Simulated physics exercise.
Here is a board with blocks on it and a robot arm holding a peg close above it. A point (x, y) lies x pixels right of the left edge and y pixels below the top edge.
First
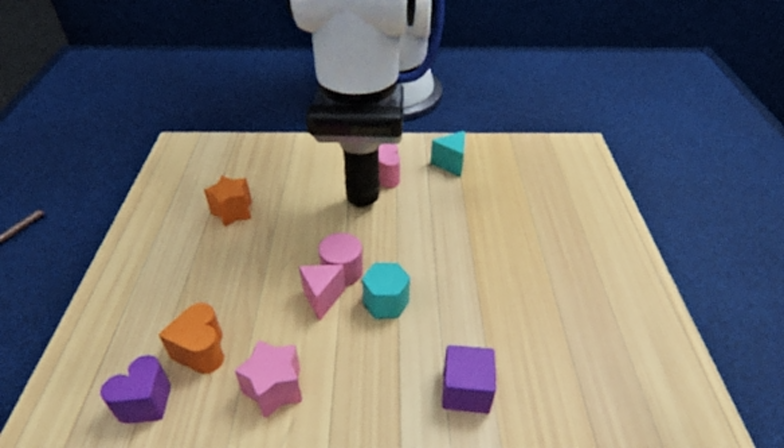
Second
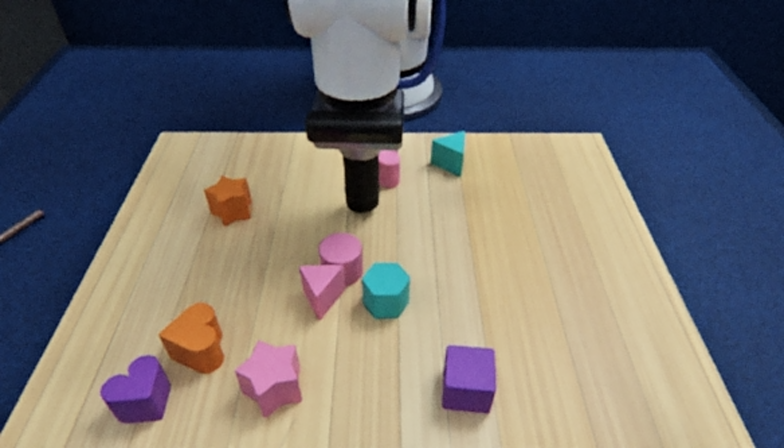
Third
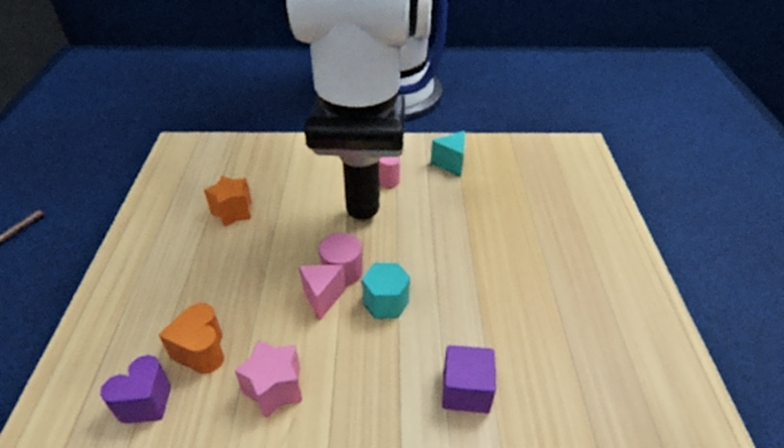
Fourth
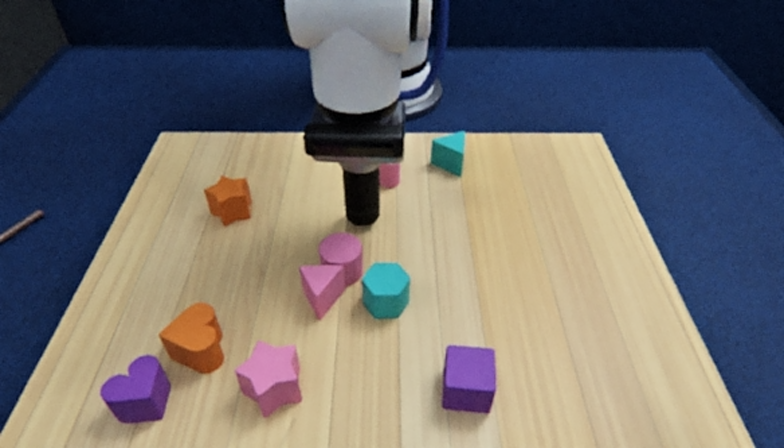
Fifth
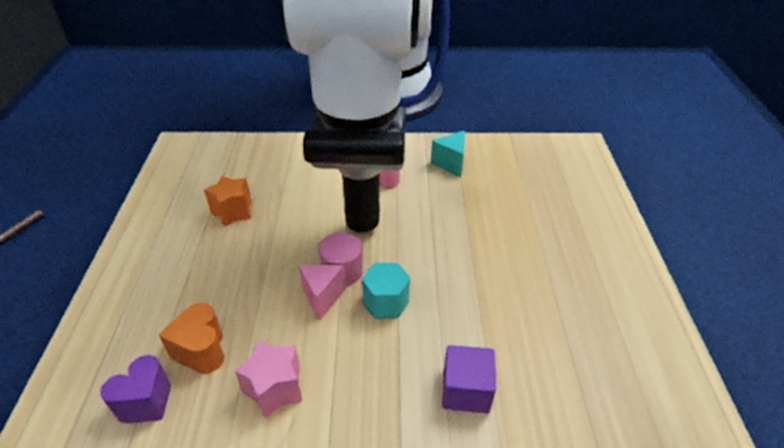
A white robot arm with a black peg moves slightly toward the viewer over a pale wooden board on blue fabric, seen from above the near side by a still camera. Orange and purple hearts and a pink star lie at lower left, an orange star upper left, pink and turquoise blocks near the middle and back, and a purple cube lower right. The peg creeps nearer the central pink cylinder while every block stays still.
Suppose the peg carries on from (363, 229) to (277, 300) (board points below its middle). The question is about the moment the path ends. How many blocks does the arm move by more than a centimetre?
The answer is two blocks.
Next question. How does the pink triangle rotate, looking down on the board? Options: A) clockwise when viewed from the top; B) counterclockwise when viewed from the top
The one that fits is A, clockwise when viewed from the top.
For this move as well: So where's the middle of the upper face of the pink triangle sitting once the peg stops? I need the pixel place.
Its top face will be centred at roughly (316, 295).
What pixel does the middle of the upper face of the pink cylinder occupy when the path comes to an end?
I predict (336, 270).
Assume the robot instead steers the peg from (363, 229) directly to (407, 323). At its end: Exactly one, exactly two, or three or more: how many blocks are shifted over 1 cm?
Going by the path, one of them shifts by more than about 1 cm.
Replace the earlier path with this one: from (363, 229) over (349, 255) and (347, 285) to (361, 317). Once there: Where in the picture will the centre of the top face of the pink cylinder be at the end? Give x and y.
It will end up at (329, 322).
The first path, step by step. One third of the way, peg (336, 244); pink triangle (320, 281), turned 25° clockwise; pink cylinder (338, 256).
Two thirds of the way, peg (307, 268); pink triangle (316, 295), turned 35° clockwise; pink cylinder (336, 270).
At the end, peg (276, 293); orange heart block unmoved; pink triangle (316, 295), turned 35° clockwise; pink cylinder (336, 270).
